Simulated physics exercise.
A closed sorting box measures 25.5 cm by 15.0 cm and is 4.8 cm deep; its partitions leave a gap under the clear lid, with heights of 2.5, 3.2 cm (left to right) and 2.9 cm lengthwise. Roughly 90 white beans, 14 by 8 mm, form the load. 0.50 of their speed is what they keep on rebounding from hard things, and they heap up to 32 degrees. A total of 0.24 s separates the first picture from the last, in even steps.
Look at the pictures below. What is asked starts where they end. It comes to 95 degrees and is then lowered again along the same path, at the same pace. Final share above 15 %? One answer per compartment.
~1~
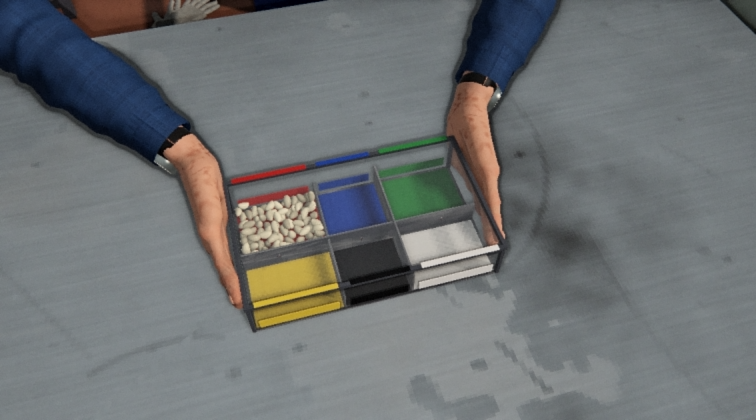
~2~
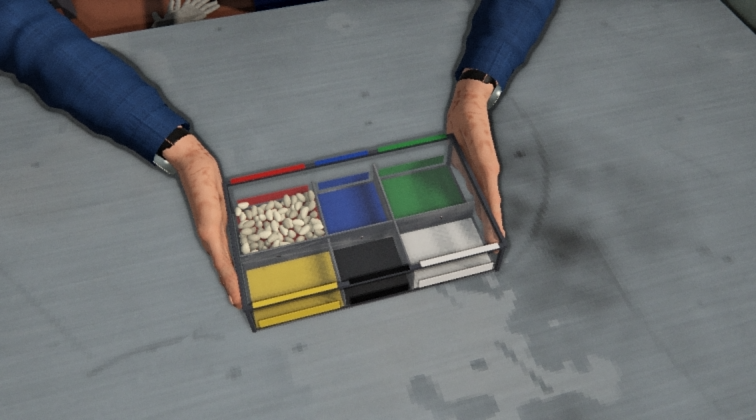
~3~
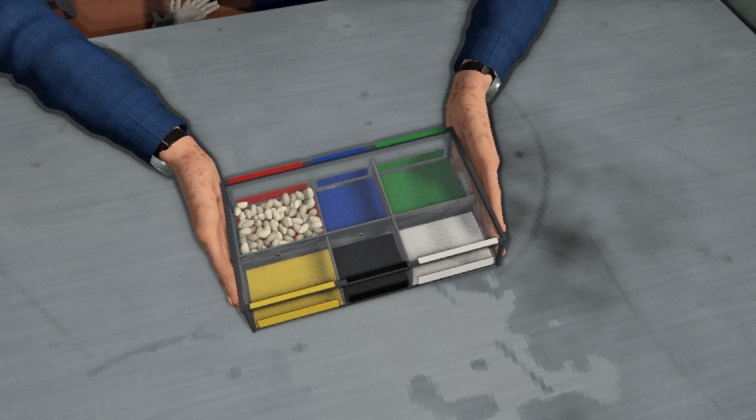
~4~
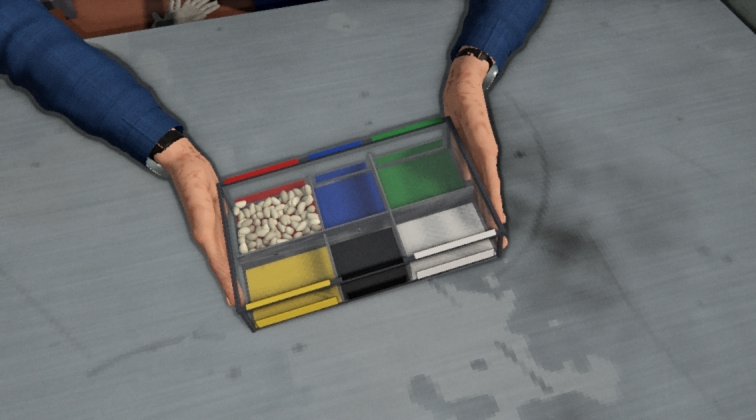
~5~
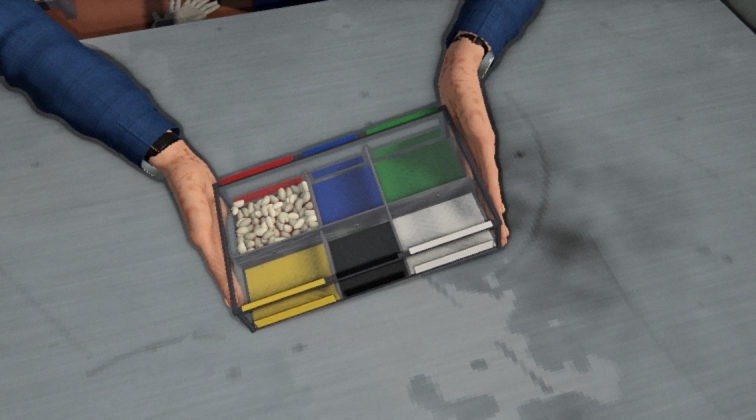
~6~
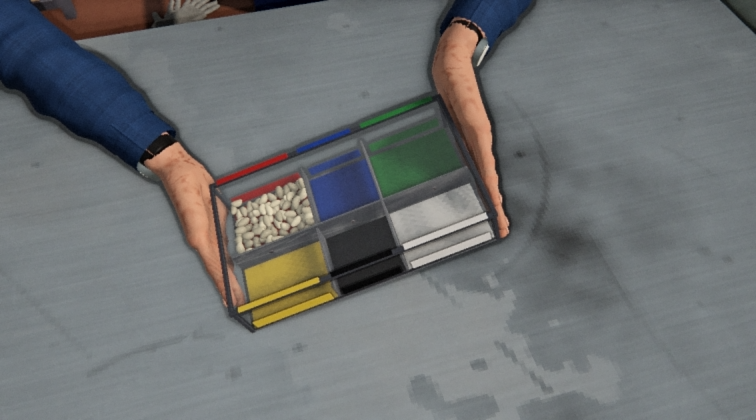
Red: Above, blue: Below or equal, green: Below or equal, yellow: Below or equal, white: Below or equal, black: Below or equal.
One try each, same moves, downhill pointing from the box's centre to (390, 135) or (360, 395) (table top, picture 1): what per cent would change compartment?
I'd put it at about 30 per cent for the first tilt and about 70 per cent for the second.
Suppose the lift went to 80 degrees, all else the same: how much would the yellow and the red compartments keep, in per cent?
Then yellow would end with 5 per cent and red with 95 per cent.
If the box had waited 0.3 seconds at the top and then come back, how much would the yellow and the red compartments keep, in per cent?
Yellow 5, red 95.
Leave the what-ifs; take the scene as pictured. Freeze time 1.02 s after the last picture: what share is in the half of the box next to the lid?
About 40 %.
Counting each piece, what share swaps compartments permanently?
Around 5 per cent.
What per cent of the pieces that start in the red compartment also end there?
My estimate is roughly 100 percent.
Then, 1.02 s after the last picture, tilt 95 degrees; red 95 %, yellow 5 %.
Then, 1.70 s after the last picture, tilt 42 degrees; red 95 %, yellow 5 %.
Then, 2.42 s after the last picture, tilt 0 degrees; red 95 %, yellow 5 %.
In the end, red 95 %, blue 0 %, green 0 %, yellow 5 %, white 0 %, black 0 %.
